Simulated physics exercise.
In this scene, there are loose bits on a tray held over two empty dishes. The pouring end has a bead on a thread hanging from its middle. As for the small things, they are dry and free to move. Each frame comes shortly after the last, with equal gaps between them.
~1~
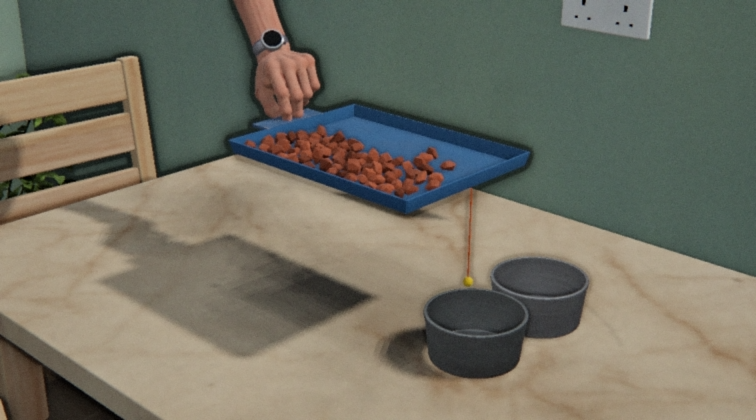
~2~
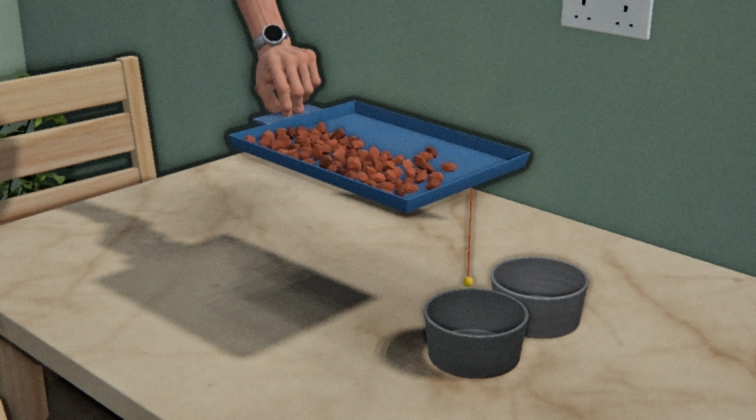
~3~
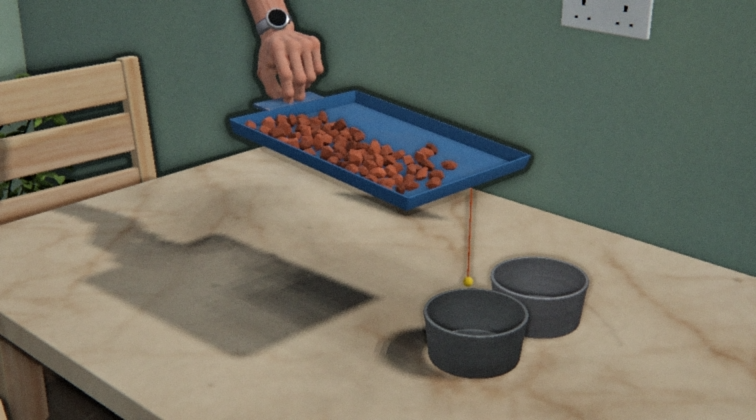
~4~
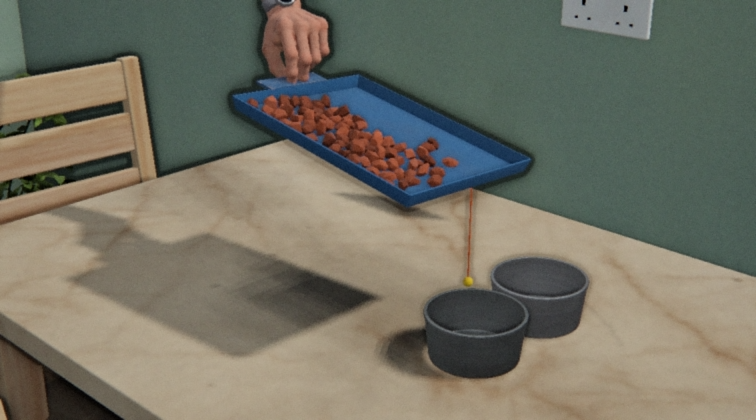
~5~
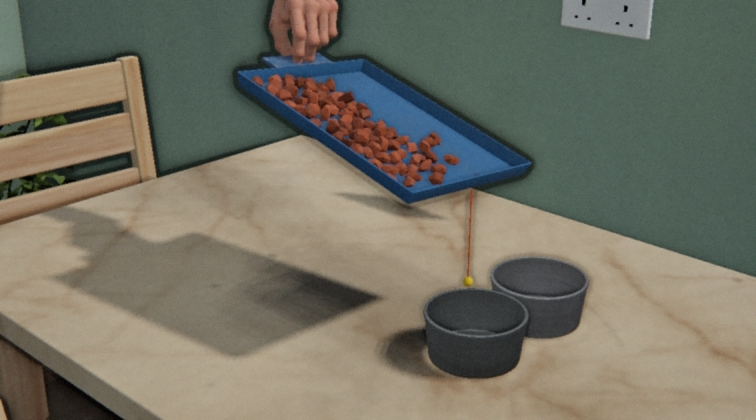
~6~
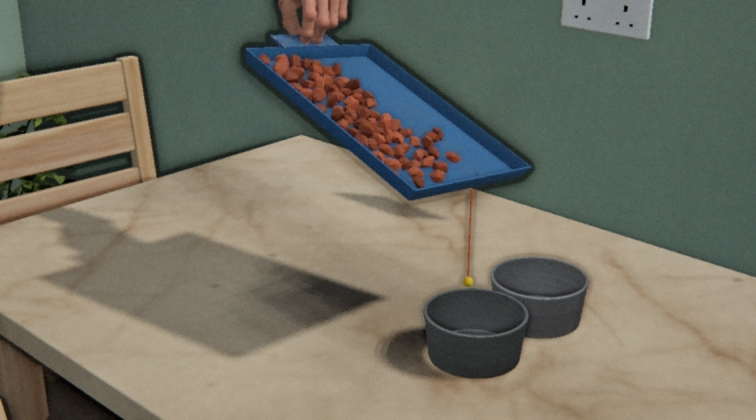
At a marble-topped table by a green wall, a hand held a blue tray of reddish-brown chunks above two empty dark dishes, then steadily raised its handle end, steepening the tray's slant.
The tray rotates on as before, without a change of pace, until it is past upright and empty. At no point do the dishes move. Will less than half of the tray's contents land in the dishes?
No, most of the load is not lost.
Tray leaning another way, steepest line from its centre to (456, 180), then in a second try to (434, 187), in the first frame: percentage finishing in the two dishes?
Lab note: Try 1 = 50 %, try 2 = 30 %.
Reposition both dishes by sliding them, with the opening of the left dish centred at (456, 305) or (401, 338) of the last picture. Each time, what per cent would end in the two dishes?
Trial 1 about 50 %, trial 2 about 10 %.
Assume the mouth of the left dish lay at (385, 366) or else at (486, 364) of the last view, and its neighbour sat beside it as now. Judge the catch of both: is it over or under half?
The first place gets a lesser share, the second a lesser share.
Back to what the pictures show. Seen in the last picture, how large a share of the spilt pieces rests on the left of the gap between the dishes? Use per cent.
0 in a hundred, roughly.
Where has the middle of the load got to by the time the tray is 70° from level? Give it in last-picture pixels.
The middle of the pieces lands at roughly (499, 165).
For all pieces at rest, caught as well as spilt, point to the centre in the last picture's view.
(541, 312).
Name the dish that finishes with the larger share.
The one to the right.
Shortly afterwards, tray tipped steeply; the bulk on the tray; near a quarter in the air.
Next, tray tipped past a quarter turn; a little in the left dish; near two thirds in the right dish; near a quarter outside both; a little in the air.
Some moments later, tray tipped past a quarter turn; a little in the left dish; near two thirds in the right dish; near a quarter outside both.
In the end, tray tipped past a quarter turn; a little in the left dish; near two thirds in the right dish; near a quarter outside both.
